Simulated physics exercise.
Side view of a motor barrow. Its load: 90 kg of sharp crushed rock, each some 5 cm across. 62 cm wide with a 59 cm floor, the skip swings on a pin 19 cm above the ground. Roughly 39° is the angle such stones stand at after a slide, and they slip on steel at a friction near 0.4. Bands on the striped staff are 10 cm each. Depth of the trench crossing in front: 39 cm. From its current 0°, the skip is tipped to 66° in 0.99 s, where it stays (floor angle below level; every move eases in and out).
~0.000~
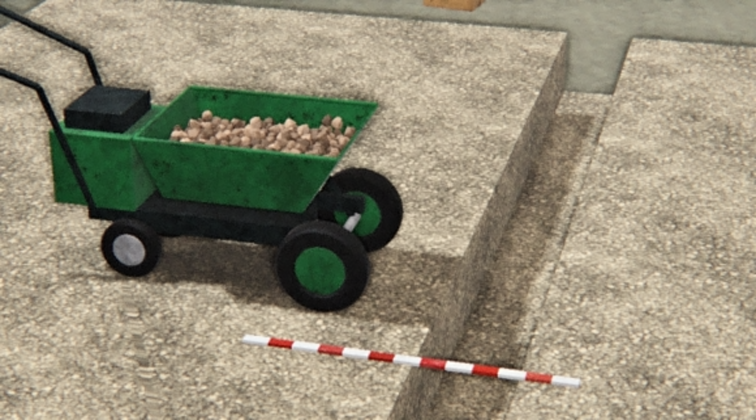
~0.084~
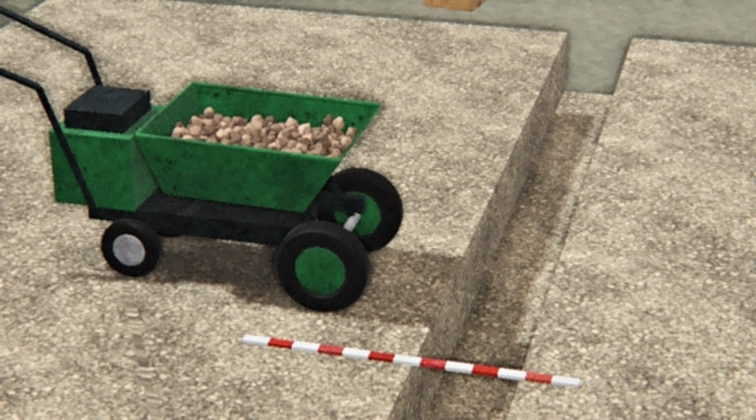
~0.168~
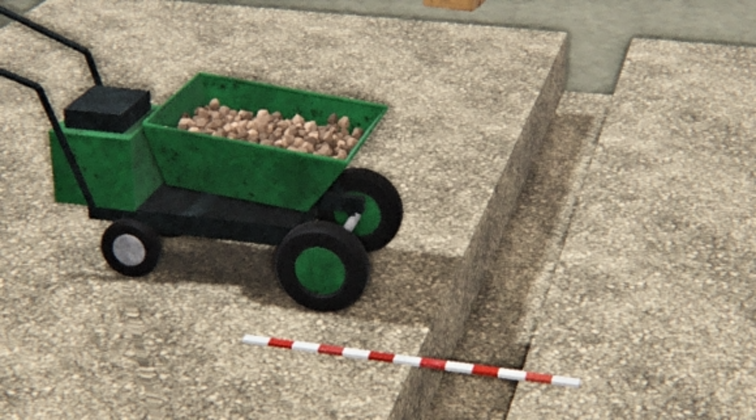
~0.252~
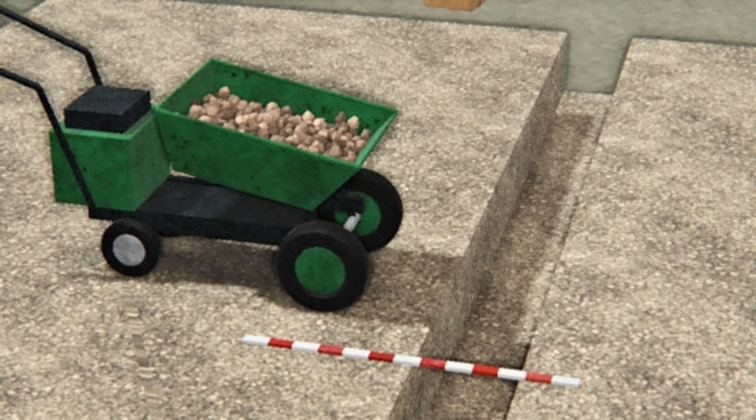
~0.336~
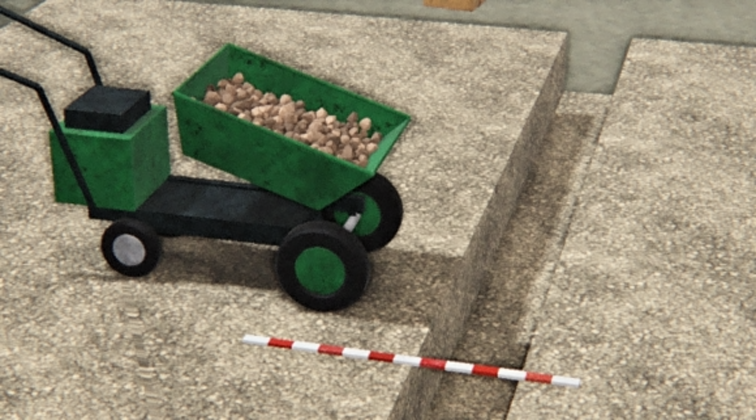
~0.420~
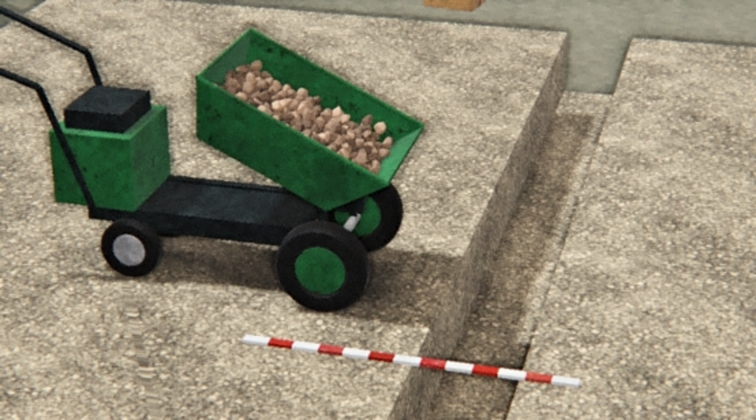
A green motor barrow's skip full of stones tilts steadily toward the trench on the right.
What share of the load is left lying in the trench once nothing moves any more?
About 49 per cent.
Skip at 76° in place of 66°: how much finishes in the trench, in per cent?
About 90%.
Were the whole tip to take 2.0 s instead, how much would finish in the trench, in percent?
Probably about 40 in a hundred.
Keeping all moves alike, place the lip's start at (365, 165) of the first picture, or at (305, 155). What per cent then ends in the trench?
First some 40, then 45 per cent.
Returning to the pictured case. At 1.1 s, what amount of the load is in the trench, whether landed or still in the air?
About 10 per cent by then.
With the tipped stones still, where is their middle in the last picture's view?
The tipped stones centre close to (506, 373).
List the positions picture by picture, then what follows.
In the first frame, lip at (337, 160), floor tilted 0°, highest stones at (264, 129).
In the second frame, the skip is at 1°, its lip at (340, 161); the top of the load is at (255, 126); the stones move at 0.3 m/s on average.
In the third frame, lip at (347, 164), floor tilted 5°, highest stones at (230, 119); the stones move at 0.5 m/s on average.
In the fourth frame, the skip is at 11°, its lip at (359, 168); the top of the load is at (229, 105); the stones move at 0.7 m/s on average.
In the fifth frame, the skip is at 18°, its lip at (373, 175); the top of the load is at (231, 90); the stones move at 0.8 m/s on average.
In the sixth frame, lip at (387, 185), floor tilted 26°, highest stones at (248, 78); the stones move at 0.9 m/s on average.
After 0.7 s the floor is at 56°; 100 % in the skip; the foremost stones are at (417, 207).
After 1.1 s the floor is at 66°; 90 % in the skip, 10 % in the trench; the foremost stones are at (512, 308).
After 1.4 s the floor is at 66°; 62 % in the skip, 37 % in the trench, 1 % past the trench; the foremost stones are at (581, 307).
After 3.4 s the floor is at 66°; 50 % in the skip, 49 % in the trench, 1 % past the trench; the foremost stones are at (615, 319).
